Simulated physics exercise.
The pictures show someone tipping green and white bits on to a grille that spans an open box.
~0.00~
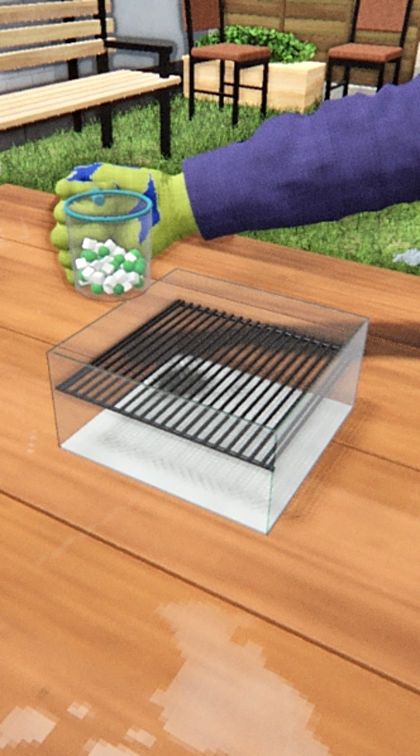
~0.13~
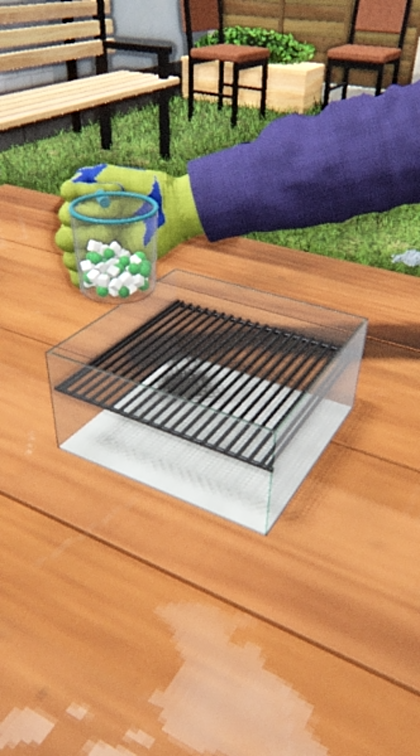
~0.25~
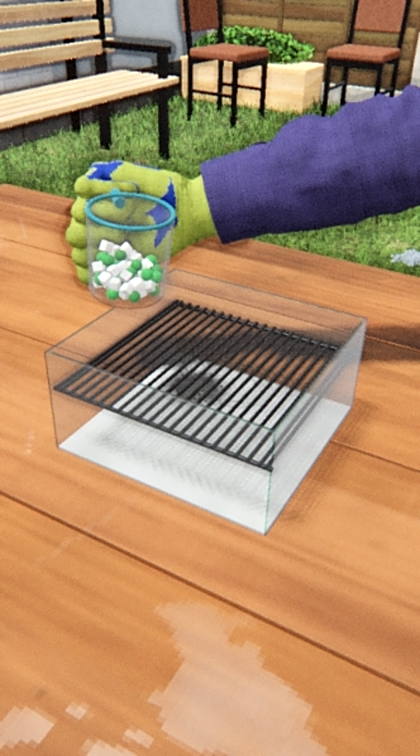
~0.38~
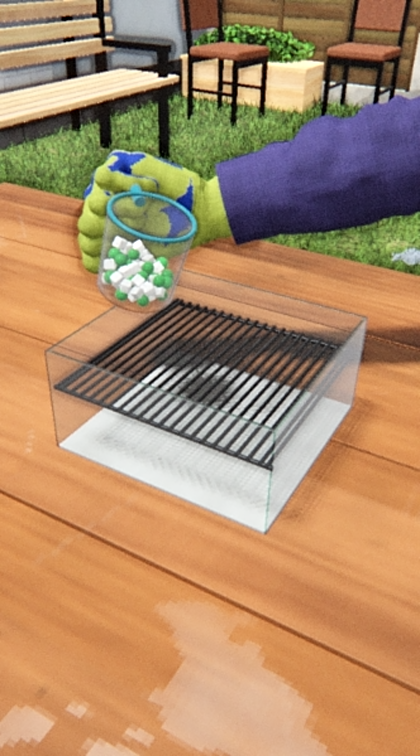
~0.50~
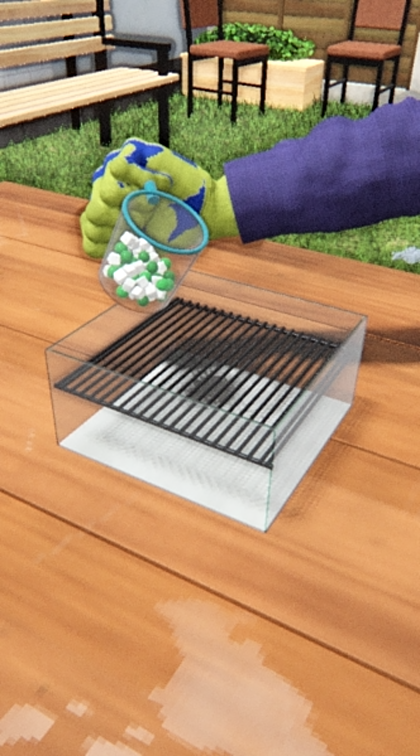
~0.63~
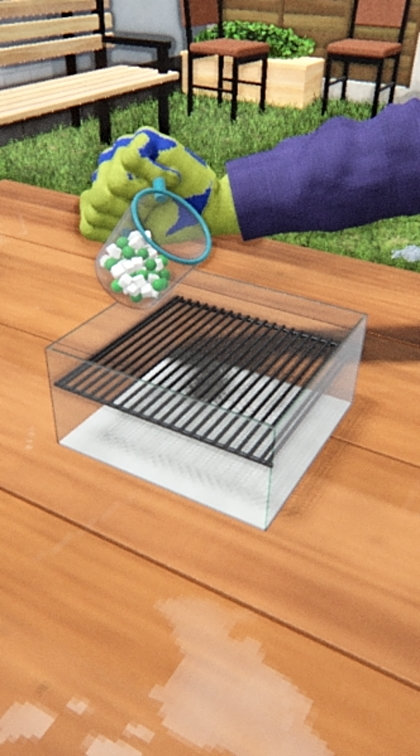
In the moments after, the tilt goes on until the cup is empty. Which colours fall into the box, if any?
Green: They stay on top. White: They stay on top.
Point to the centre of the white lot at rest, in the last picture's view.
Roughly at (195, 354).
After 1.06 s, green ones, all in the cup; white ones, all in the cup.
After 1.43 s, green ones, most in the cup, a small part on or over the wires; white ones, most in the cup, about a quarter on or over the wires.
After 1.76 s, green ones, all on or over the wires; white ones, all on or over the wires.
At rest (2.5 s), green ones, all on the wires, none under the rack; white ones, all on the wires, none under the rack.
